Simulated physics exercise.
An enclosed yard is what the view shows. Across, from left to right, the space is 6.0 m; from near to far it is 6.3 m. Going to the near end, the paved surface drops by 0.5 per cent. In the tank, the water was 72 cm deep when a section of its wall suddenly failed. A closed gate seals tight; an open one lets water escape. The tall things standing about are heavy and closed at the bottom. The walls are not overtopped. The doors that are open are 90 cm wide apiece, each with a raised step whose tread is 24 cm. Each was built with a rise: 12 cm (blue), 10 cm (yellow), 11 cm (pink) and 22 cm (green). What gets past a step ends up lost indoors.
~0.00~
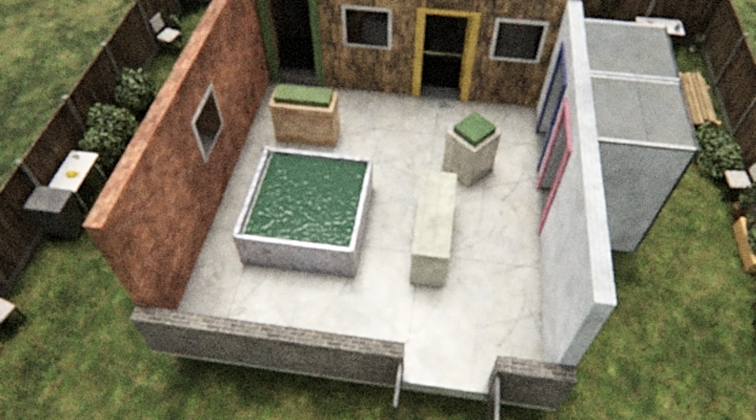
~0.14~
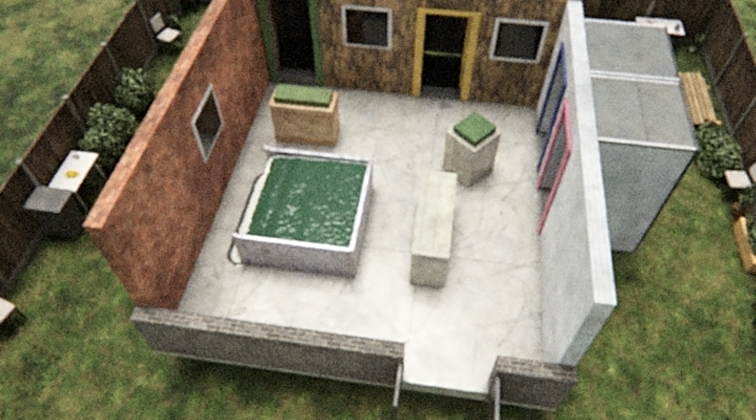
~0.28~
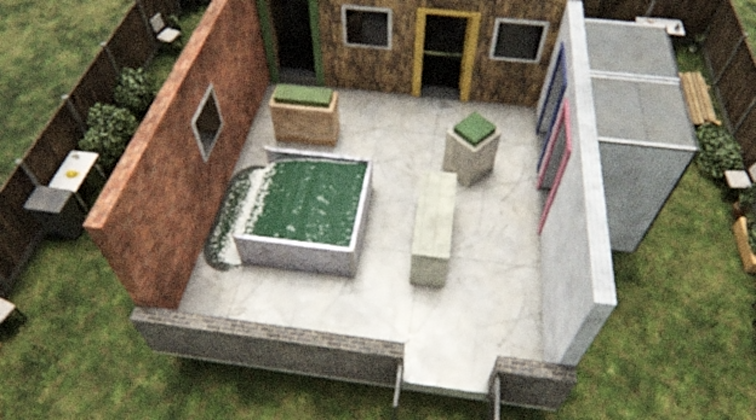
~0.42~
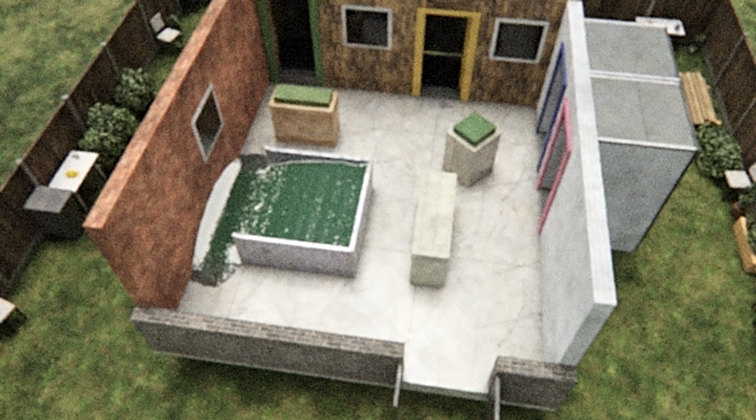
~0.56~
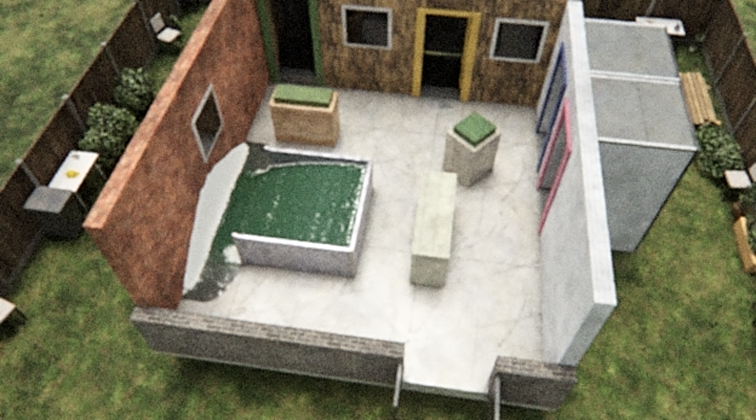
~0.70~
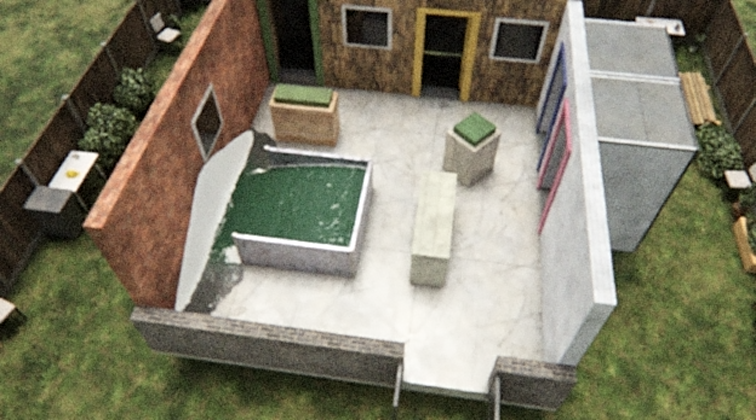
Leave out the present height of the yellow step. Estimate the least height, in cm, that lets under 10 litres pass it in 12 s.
I would say 7.5 cm.
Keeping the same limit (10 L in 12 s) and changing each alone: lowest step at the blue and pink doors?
About 10.0 cm at blue and 8.5 cm at pink.
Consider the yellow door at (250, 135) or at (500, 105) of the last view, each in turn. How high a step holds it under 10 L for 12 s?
Roughly 11.5 cm, then roughly 8.5 cm.
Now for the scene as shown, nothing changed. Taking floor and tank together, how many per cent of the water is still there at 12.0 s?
Close to 86 in a hundred.
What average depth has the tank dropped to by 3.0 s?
It averages roughly 24 centimetres.
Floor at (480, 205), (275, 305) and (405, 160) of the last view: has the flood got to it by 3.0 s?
In order: Untouched, soaked, soaked.
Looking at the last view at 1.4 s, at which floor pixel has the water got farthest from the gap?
Lab note: Front tip approx. at (269, 86).
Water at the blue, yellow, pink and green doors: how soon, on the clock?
Blue: 4.5 s; yellow: 2.8 s; pink: 4.5 s; green: 1.4 s.
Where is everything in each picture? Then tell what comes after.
Still water, 72 cm deep, in the tank at (307, 199); the yellow door at (444, 61) is dry, in the first picture.
The gap is at (258, 208), the front 0.3 m out at (232, 254); the back of the tank holds 72 cm, in the second picture.
The gap is at (259, 210), the front 0.8 m out at (213, 231); the back of the tank holds 72 cm, in the third picture.
Water pours out at (259, 211) and has run 0.9 m, to (240, 157); about 18 cm deep outside, 68 cm at the back, in the fourth picture.
The front is at (245, 144), 1.2 m from the gap at (259, 211); 2.4 m2 of floor is wet, 61 cm left at the back, in the fifth picture.
The gap is at (259, 211), the front 1.5 m out at (251, 130); the back of the tank holds 61 cm; 4.0 m in a straight line remain to the yellow door at (444, 61), in the sixth picture.
After 1.4 s water covers 20 % of the floor, deepest (52 cm) near (169, 332); it has not reached the yellow door.
After 3.0 s water covers 60 % of the floor, deepest (33 cm) near (269, 86); 2 cm at the yellow door, 0 litres in over its 10 cm step.
After 12.0 s water covers 95 % of the floor, deepest (10 cm) near (518, 239); 8 cm at the yellow door, 1 litre in over its 10 cm step.
At the yellow door as built, the water arrived by 2.9 s and peaked near 11 cm at 9.0 s.
With a step of 6 cm, 23 litres would have come in within the 12 s; with 8.5 cm, 4 litres. So under 10 litres takes about 7.5 cm.
